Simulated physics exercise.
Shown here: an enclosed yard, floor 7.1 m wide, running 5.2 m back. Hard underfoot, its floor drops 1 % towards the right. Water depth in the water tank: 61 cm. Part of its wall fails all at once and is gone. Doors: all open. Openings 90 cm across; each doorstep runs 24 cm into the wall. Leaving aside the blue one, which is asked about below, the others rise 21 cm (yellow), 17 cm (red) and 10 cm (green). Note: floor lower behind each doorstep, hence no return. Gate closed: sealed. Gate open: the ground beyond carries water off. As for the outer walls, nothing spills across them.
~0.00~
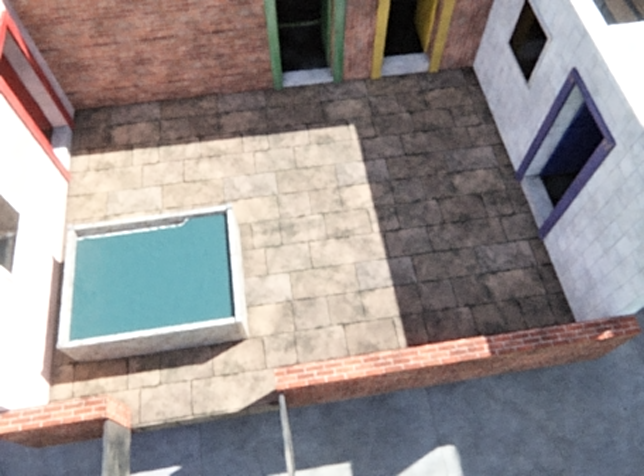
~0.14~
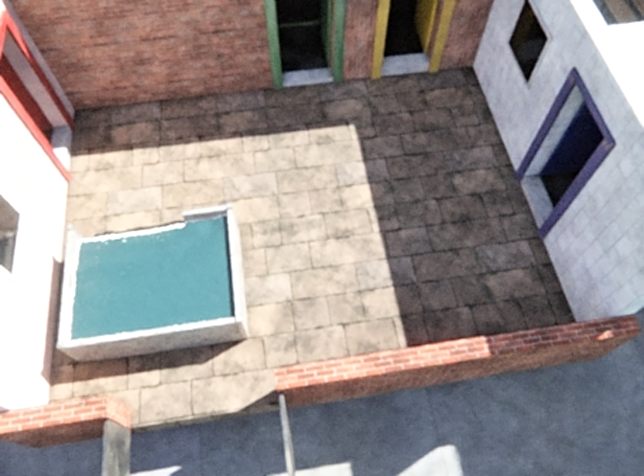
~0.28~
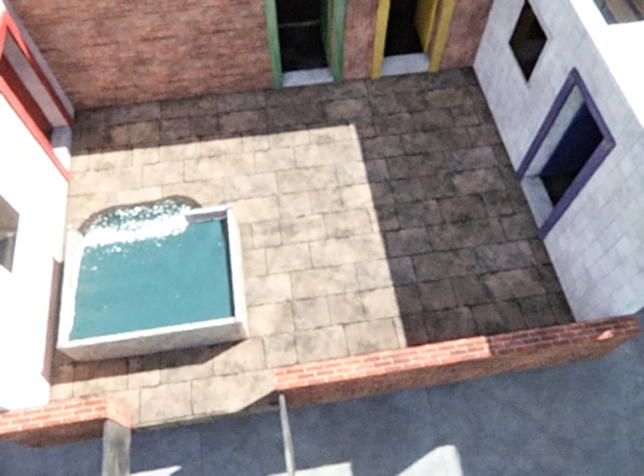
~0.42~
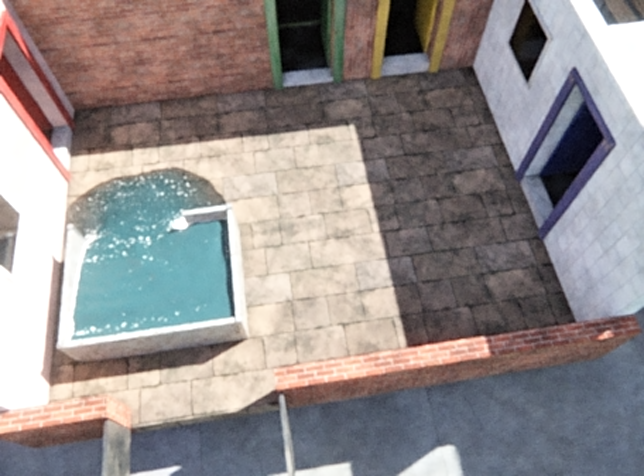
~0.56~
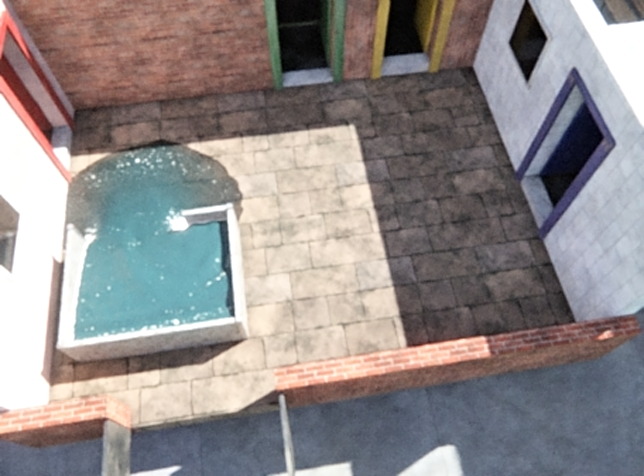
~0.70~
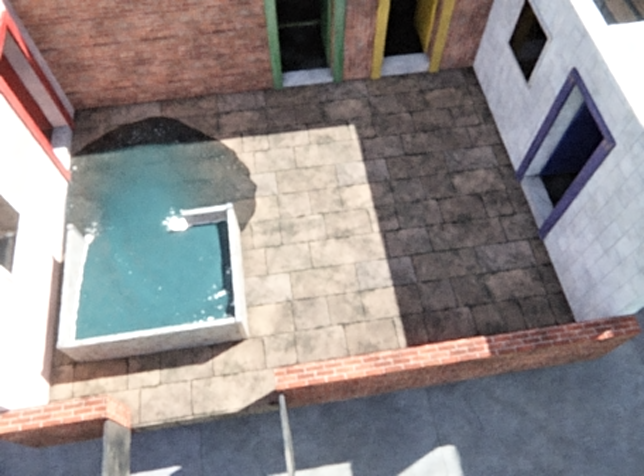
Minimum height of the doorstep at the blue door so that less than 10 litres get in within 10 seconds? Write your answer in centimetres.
Roughly 8.5 cm.
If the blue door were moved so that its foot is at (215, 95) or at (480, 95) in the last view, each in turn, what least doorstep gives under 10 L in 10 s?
In turn: Roughly 20 cm, roughly 16 cm.
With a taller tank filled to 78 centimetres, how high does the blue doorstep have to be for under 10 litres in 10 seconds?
Roughly 11.5 cm high.
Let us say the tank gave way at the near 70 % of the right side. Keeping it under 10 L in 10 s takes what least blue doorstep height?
That way, roughly 17 cm.
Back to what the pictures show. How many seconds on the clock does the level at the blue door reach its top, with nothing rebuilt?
Peak time: About 5.0 s.
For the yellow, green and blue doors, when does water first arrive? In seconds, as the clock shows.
Yellow: 2.6 s; green: 1.8 s; blue: 4.5 s.
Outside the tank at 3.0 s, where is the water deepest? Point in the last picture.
At about pixel (72, 141).
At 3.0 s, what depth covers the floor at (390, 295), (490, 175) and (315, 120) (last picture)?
In that order: 0, 0 and 6 cm.
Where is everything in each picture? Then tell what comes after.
In the first frame, still water, 61 cm deep, in the water tank at (153, 274); the blue door at (554, 168) is dry.
In the second frame, the gap is on the far side, the front 0.2 m out at a hidden place; the back of the water tank holds 61 cm.
In the third frame, the front is at (161, 202), 0.7 m from the gap on the far side; 1.0 m2 of floor is wet, 61 cm left at the back.
In the fourth frame, water pours out on the far side and has run 1.3 m, to (145, 176); about 8 cm deep outside, 57 cm at the back.
In the fifth frame, the gap is on the far side, the front 1.9 m out at (153, 146); the back of the water tank holds 51 cm.
In the sixth frame, water pours out on the far side and has run 2.4 m, to (153, 121); about 5 cm deep outside, 53 cm at the back; 4.4 m in a straight line remain to the blue door at (554, 168).
After 1.4 s water covers 25 % of the floor, deepest (46 cm) near (75, 116); it has not reached the blue door.
After 3.0 s water covers 35 % of the floor, deepest (26 cm) near (72, 141); it has not reached the blue door.
After 10.0 s water covers 90 % of the floor, deepest (14 cm) near (574, 326); 8 cm at the blue door, 0 litres in over its 19 cm doorstep.
At the blue door as built, the water arrived by 4.7 s and peaked near 12 cm at 5.2 s.
With a doorstep of 7.5 cm, 18 litres would have come in within the 10 s; with 10 cm, 4 litres. So under 10 litres takes about 8.5 cm.
